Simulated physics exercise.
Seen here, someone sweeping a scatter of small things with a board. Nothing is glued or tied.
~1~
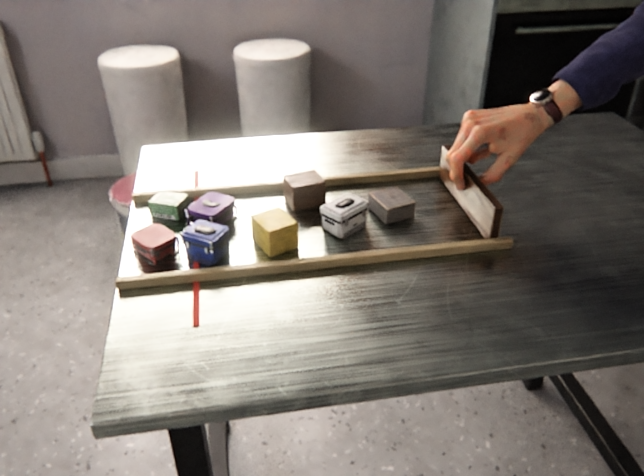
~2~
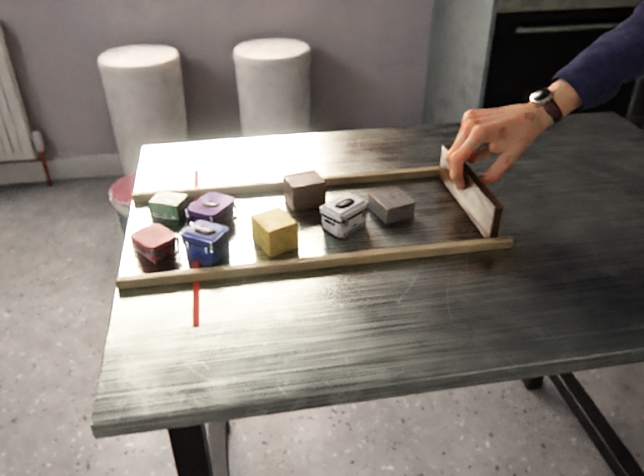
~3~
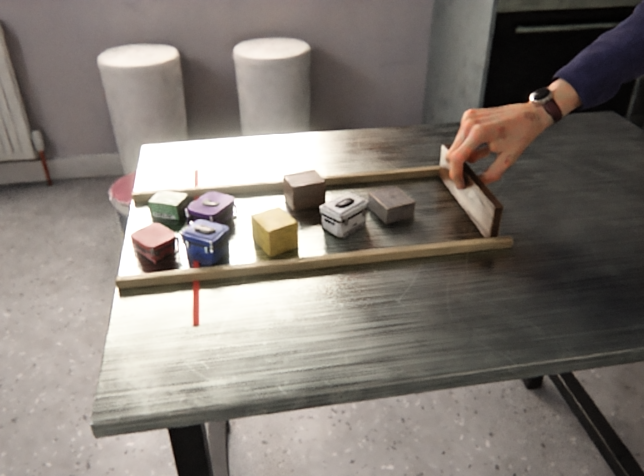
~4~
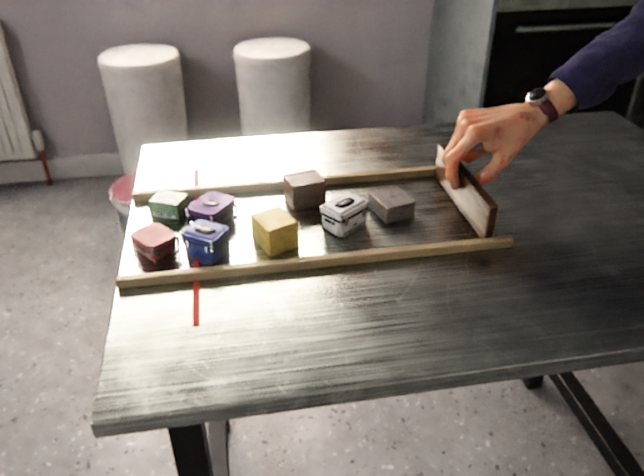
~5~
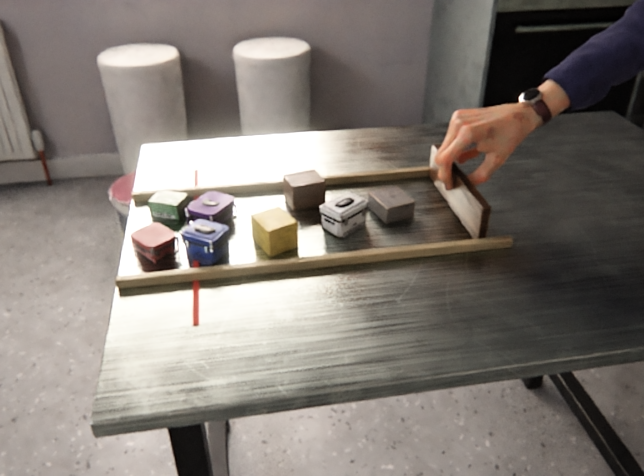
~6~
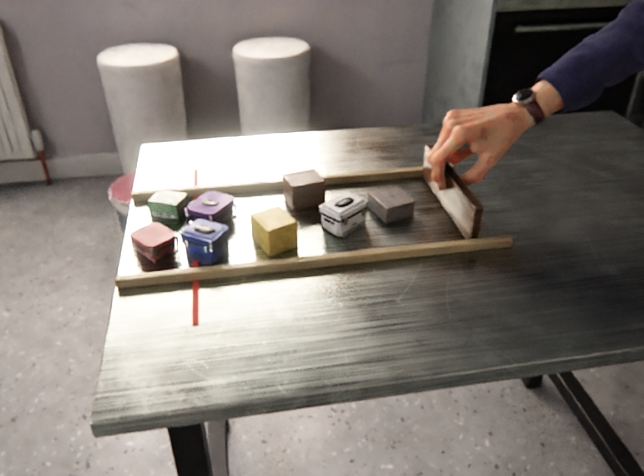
A hand reaching in from the right slides an upright board a short way left between two wooden rails on a dark, streaked table, seen from above at an angle by a still camera. Between the rails sit green, purple, red and blue cases at the left, with a yellow block, a white case and brownish blocks nearer the middle. The board moves slowly, leaving a gap before the objects, which stay still.
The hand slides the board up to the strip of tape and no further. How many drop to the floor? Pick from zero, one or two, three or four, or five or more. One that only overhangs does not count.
Here the number that fall off is one or two.
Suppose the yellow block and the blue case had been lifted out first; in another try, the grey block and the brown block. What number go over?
Fallen: 0, and 0 in the other try.
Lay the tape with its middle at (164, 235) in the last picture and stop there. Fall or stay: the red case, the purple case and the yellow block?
The red case falls, the purple case is lost, the yellow block is lost.
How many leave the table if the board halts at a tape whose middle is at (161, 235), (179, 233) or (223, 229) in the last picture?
It would be 5, 2 and 1.
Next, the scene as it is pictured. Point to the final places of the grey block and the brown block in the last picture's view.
About (178, 220), and the other about (177, 198).
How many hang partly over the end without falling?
The number is 1.
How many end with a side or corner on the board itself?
The number is 3.
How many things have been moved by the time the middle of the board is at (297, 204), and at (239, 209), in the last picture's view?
The counts are 5 and 8.
Soon after, none off yet; red case at rest near (154, 243); green box at rest near (169, 204); blue case at rest near (206, 241).
Then, none off yet; red case at rest near (154, 243); green box at rest near (169, 204); blue case at rest near (195, 243).
Further on, none off yet; red case moved about its own width near (122, 238); green box moved a little near (156, 203); blue case moved about its own width near (144, 247).
At rest, the number that fall off is one or two; fallen, blue case and red case.
